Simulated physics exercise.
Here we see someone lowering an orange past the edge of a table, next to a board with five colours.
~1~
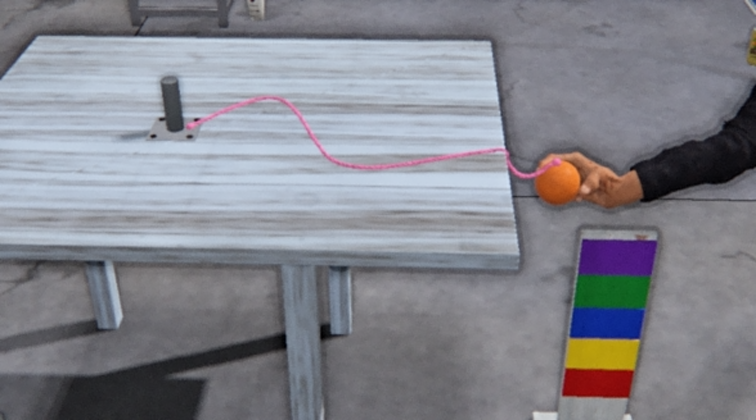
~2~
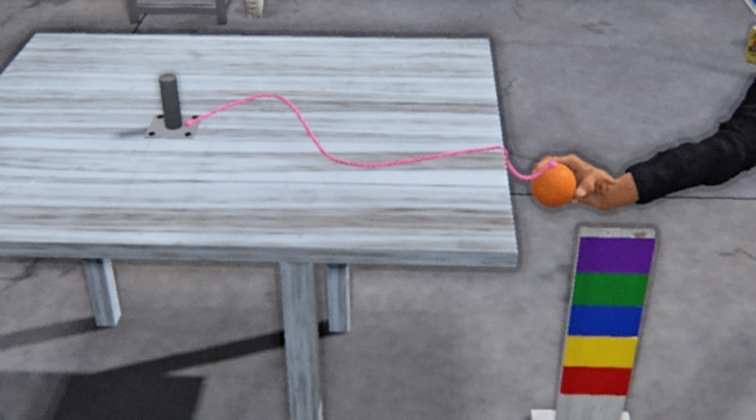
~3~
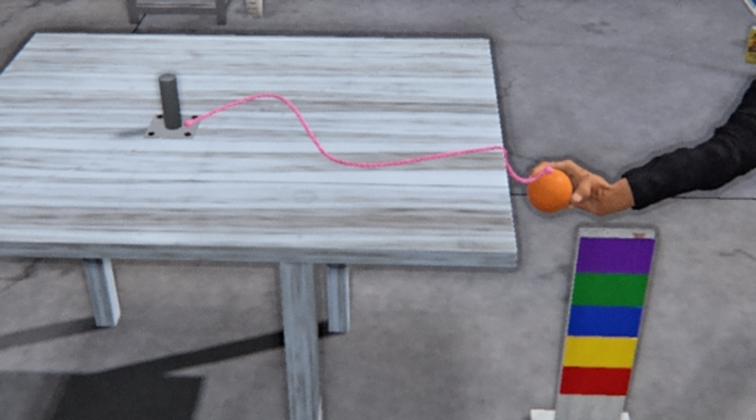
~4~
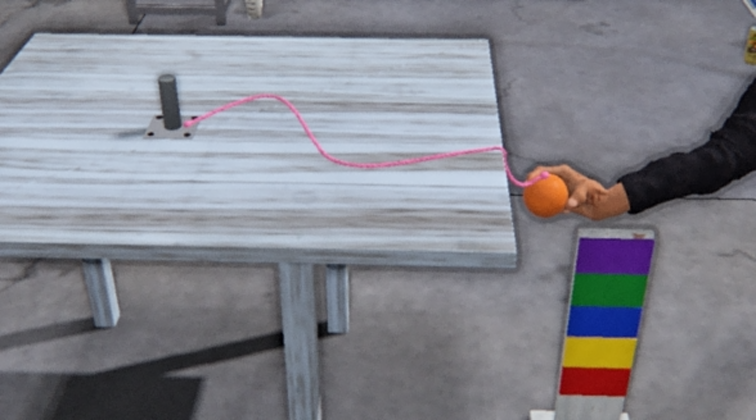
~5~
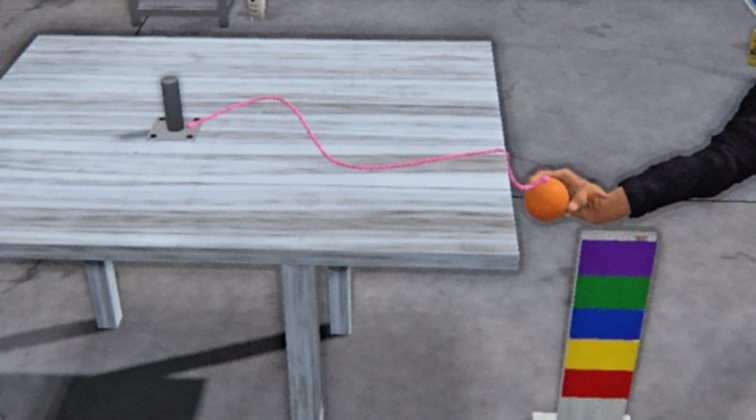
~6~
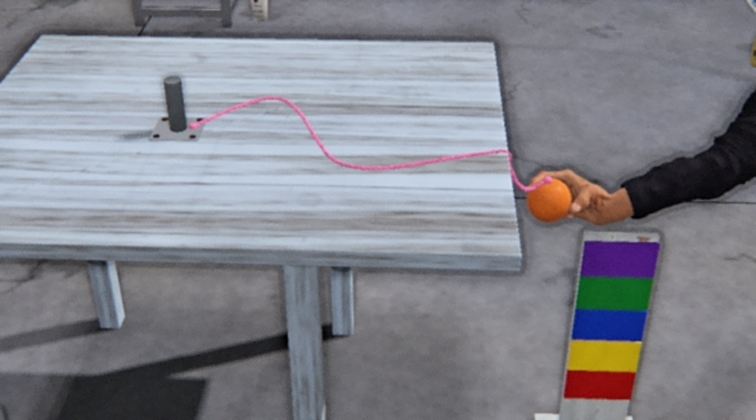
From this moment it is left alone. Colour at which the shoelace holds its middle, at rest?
Blue.
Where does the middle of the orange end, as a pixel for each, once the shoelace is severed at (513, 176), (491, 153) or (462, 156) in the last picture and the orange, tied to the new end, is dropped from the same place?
I'd expect it near (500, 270) on the first try, near (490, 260) on the second and near (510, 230) on the third.
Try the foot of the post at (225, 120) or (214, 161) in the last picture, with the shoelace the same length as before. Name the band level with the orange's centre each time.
Yellow; yellow.
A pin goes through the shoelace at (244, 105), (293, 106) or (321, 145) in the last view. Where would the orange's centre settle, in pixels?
First try (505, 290), second try (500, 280), third try (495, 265).
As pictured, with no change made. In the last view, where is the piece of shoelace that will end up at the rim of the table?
It's the one at (395, 167).
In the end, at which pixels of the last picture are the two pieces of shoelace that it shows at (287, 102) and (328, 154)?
In that view they reach (312, 128) and (434, 127).
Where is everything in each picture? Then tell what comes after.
The first frame shows orange (558, 183); purple (618, 259); green (612, 293); blue (607, 325); yellow (602, 355); red (598, 384).
The second frame shows orange (554, 185); shoelace through (221, 109) (289, 104) (319, 145) (391, 164) (478, 150).
The third frame shows orange (550, 191).
The fourth frame shows orange (546, 195); shoelace through (220, 110) (288, 104) (318, 146) (390, 165) (477, 151).
The fifth frame shows orange (547, 199).
The sixth frame shows orange (549, 200); shoelace through (226, 112) (293, 107) (323, 148) (395, 167) (483, 153).
A little later, orange near (524, 312); level with blue.
Next, orange near (464, 289); level with blue.
Later still, orange near (500, 308); level with blue.
When it is over, orange near (500, 300); level with blue. At blue.
